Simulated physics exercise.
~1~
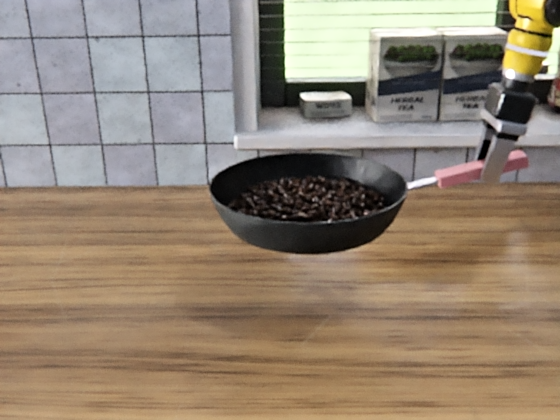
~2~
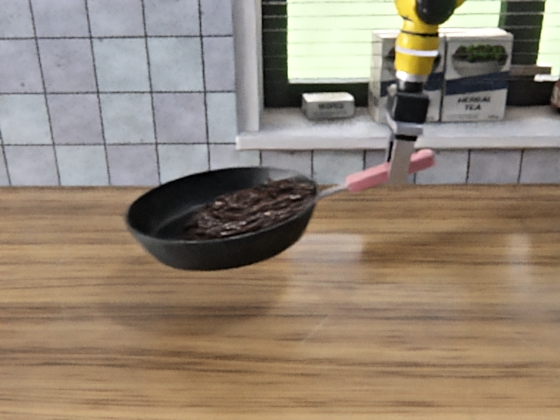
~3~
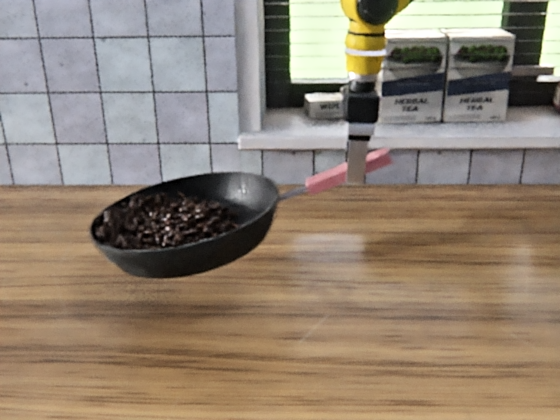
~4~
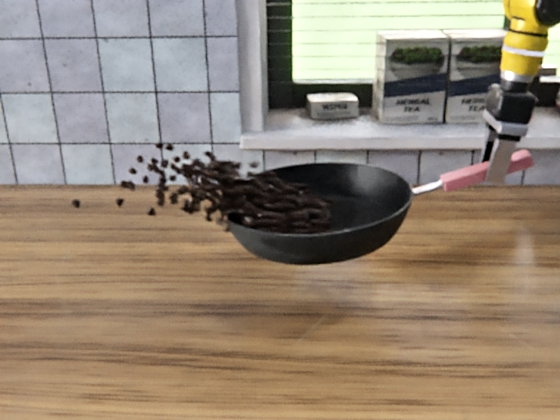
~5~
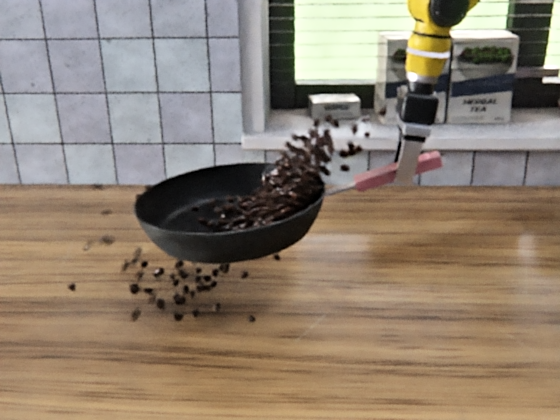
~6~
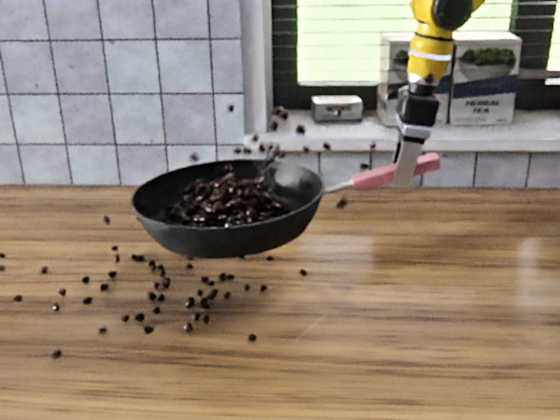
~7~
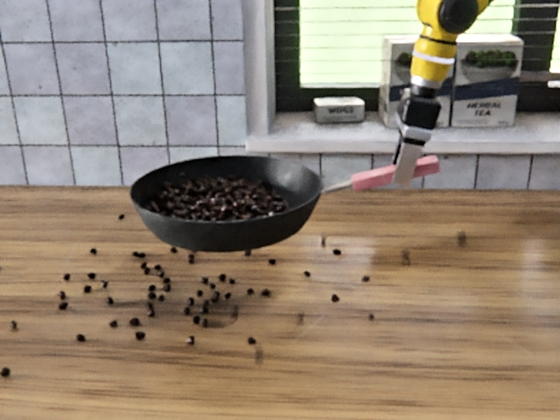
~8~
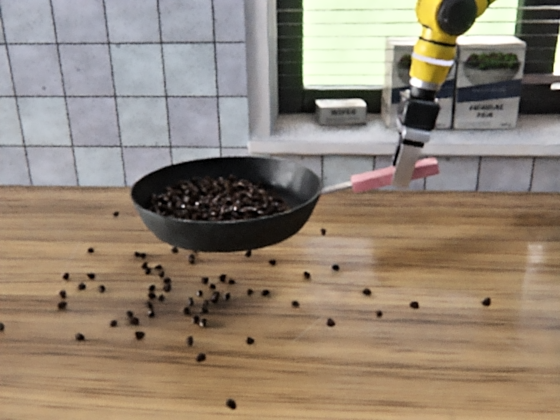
A robot arm swung a black frying pan of dark beans left above a wooden counter, then jerked it right and back left, flinging some over the rim; the pan steadied with most still inside and the rest scattered across the counter.
